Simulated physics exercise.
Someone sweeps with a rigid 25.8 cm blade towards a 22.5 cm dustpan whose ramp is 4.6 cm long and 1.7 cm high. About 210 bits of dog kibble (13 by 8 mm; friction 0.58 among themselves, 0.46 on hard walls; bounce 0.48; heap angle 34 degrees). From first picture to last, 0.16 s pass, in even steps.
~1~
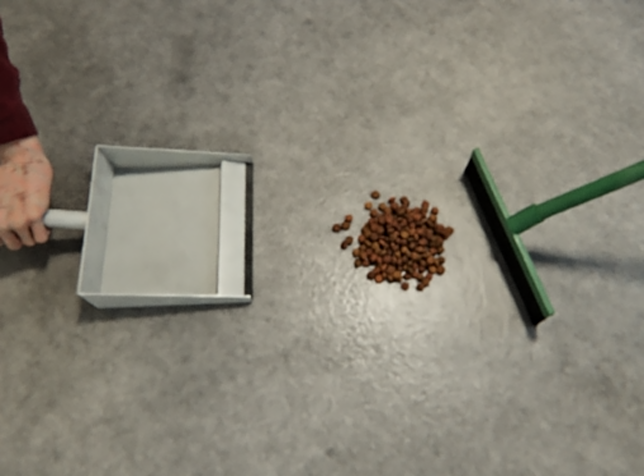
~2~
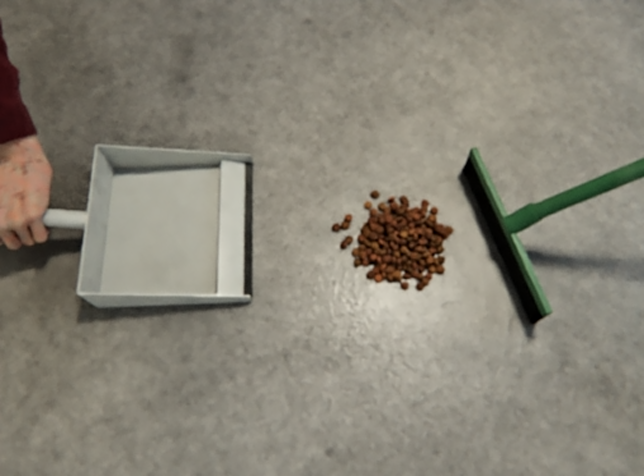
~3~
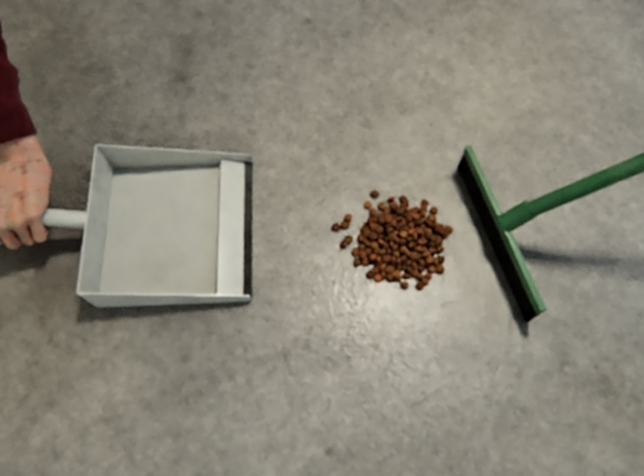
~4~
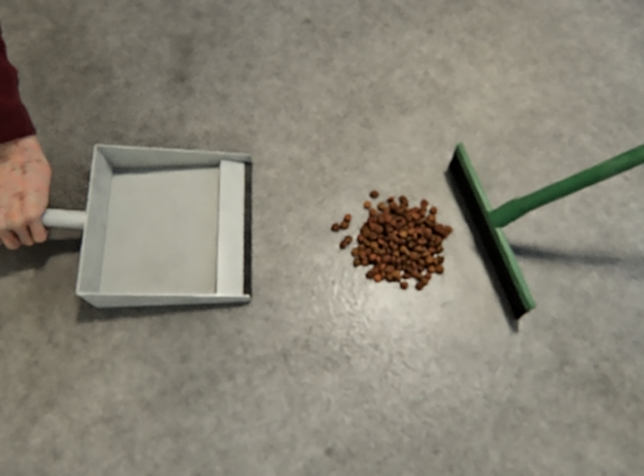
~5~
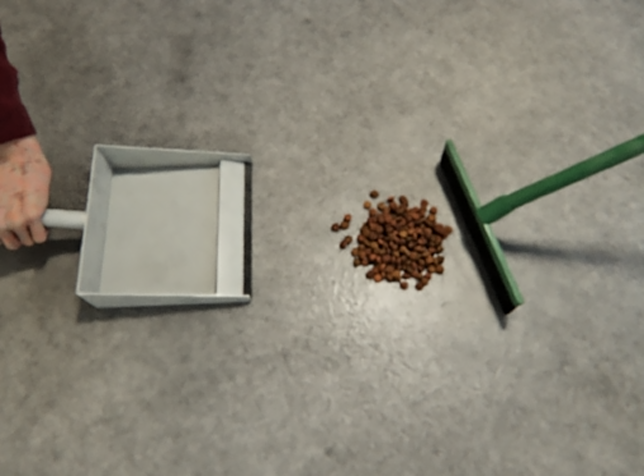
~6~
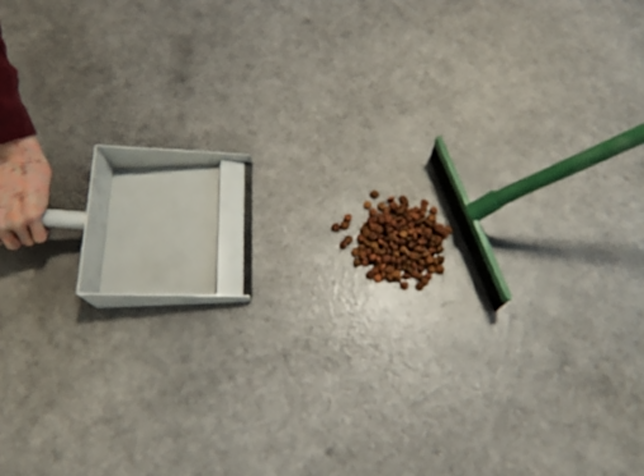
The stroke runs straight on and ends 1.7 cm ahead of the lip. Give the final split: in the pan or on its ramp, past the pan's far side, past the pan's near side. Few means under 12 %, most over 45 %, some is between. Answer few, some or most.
In the pan or on its ramp: Few; past the pan's far side: Few; past the pan's near side: Few.
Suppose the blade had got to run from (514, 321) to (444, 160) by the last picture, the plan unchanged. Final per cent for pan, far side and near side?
Pan 20, far 0, near 30.
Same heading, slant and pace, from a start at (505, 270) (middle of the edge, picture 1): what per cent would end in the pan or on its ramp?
Some 5 per cent.
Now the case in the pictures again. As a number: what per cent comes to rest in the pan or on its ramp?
Some 0 per cent.
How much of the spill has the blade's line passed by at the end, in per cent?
Some 25 per cent.
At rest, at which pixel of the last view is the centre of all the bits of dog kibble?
Near (283, 232).
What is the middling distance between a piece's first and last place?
Some 18 cm.
Then, 0.28 s after the last picture, middle of the blade 19 cm from the lip; 0 % over the lip, far side 0 %, near side 0 %.
Then, 0.47 s after the last picture, middle of the blade 10 cm from the lip; 0 % over the lip, far side 0 %, near side 5 %.
Then, 0.78 s after the last picture, middle of the blade 5 cm from the lip; 0 % over the lip, far side 5 %, near side 5 %.
In the end, pan 0 %, far side 5 %, near side 5 %, in front of the lip or behind the blade 90 %.
